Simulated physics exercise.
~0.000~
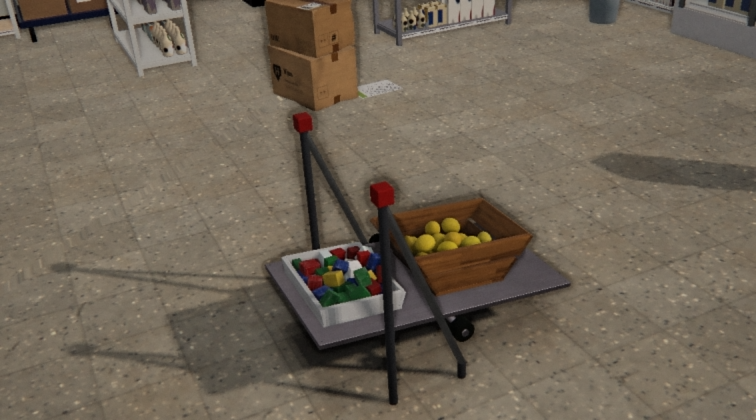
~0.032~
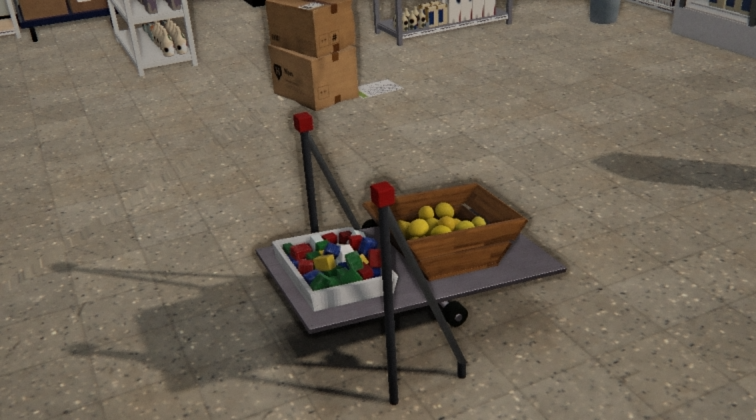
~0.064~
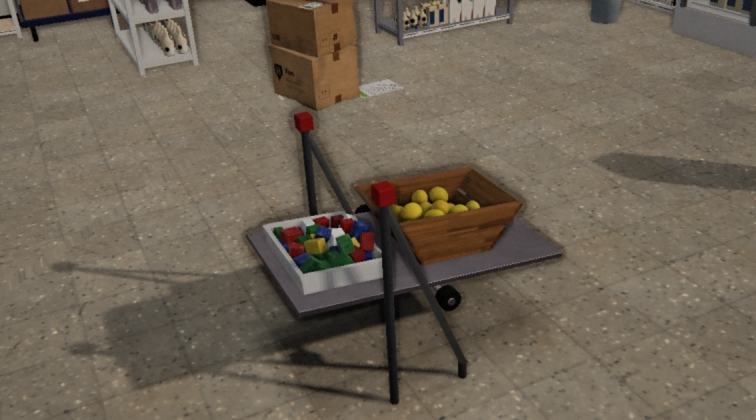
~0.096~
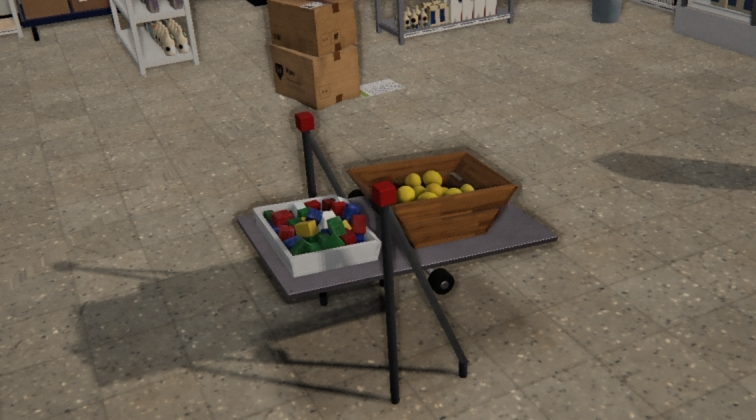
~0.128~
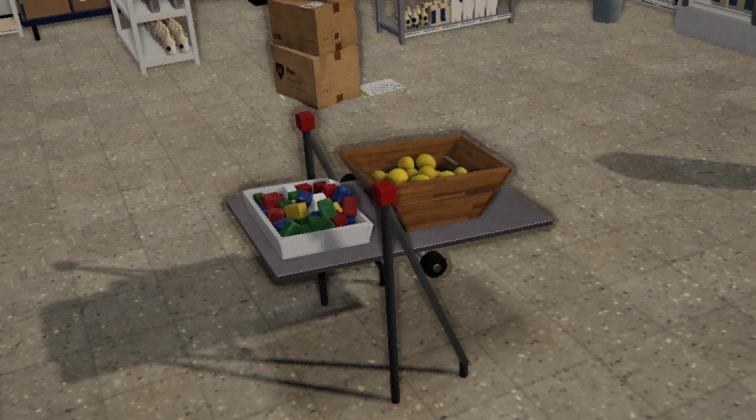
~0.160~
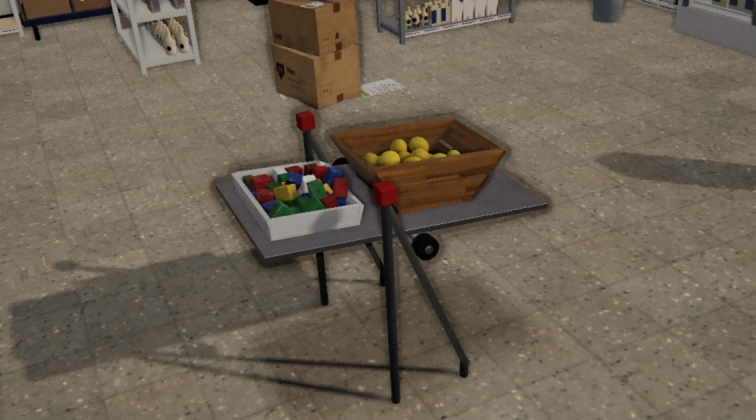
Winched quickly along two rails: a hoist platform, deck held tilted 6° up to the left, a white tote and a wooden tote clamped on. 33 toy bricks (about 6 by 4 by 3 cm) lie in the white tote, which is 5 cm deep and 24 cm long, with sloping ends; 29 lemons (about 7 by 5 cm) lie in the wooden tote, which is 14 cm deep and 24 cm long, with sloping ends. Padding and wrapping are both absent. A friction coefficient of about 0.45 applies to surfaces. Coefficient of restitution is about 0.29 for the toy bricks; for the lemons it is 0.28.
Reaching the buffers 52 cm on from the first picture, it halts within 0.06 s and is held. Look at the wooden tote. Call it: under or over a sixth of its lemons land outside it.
Over.
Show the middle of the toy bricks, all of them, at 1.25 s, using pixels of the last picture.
At about (267, 372).
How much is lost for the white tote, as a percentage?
Lost: White tote 60 per cent.
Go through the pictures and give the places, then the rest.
In the first frame (we follow the rim corner now nearest the camera), wooden tote at (414, 258); white tote at (324, 309); 0 cm up the rails; nothing out yet.
The second frame shows wooden tote at (406, 242); white tote at (314, 292); 7 cm up the rails.
The third frame shows wooden tote at (398, 225); white tote at (304, 275); 15 cm up the rails.
The fourth frame shows wooden tote at (390, 206); white tote at (294, 257); 22 cm up the rails.
The fifth frame shows wooden tote at (382, 188); white tote at (283, 239); 29 cm up the rails.
The sixth frame shows wooden tote at (373, 169); white tote at (271, 220); 36 cm up the rails; nothing out yet.
After 0.20 s, it meets the buffers.
After 0.32 s, 3 of 33 out of the white tote and 0 of 29 out of the wooden tote.
After 0.48 s, 12 of 33 out of the white tote and 8 of 29 out of the wooden tote.
After 0.70 s, 19 of 33 out of the white tote and 10 of 29 out of the wooden tote.
When it is over (at 1.25 s), 20 of 33 out of the white tote and 10 of 29 out of the wooden tote. Asked share, 10 of 29, 34 per cent.
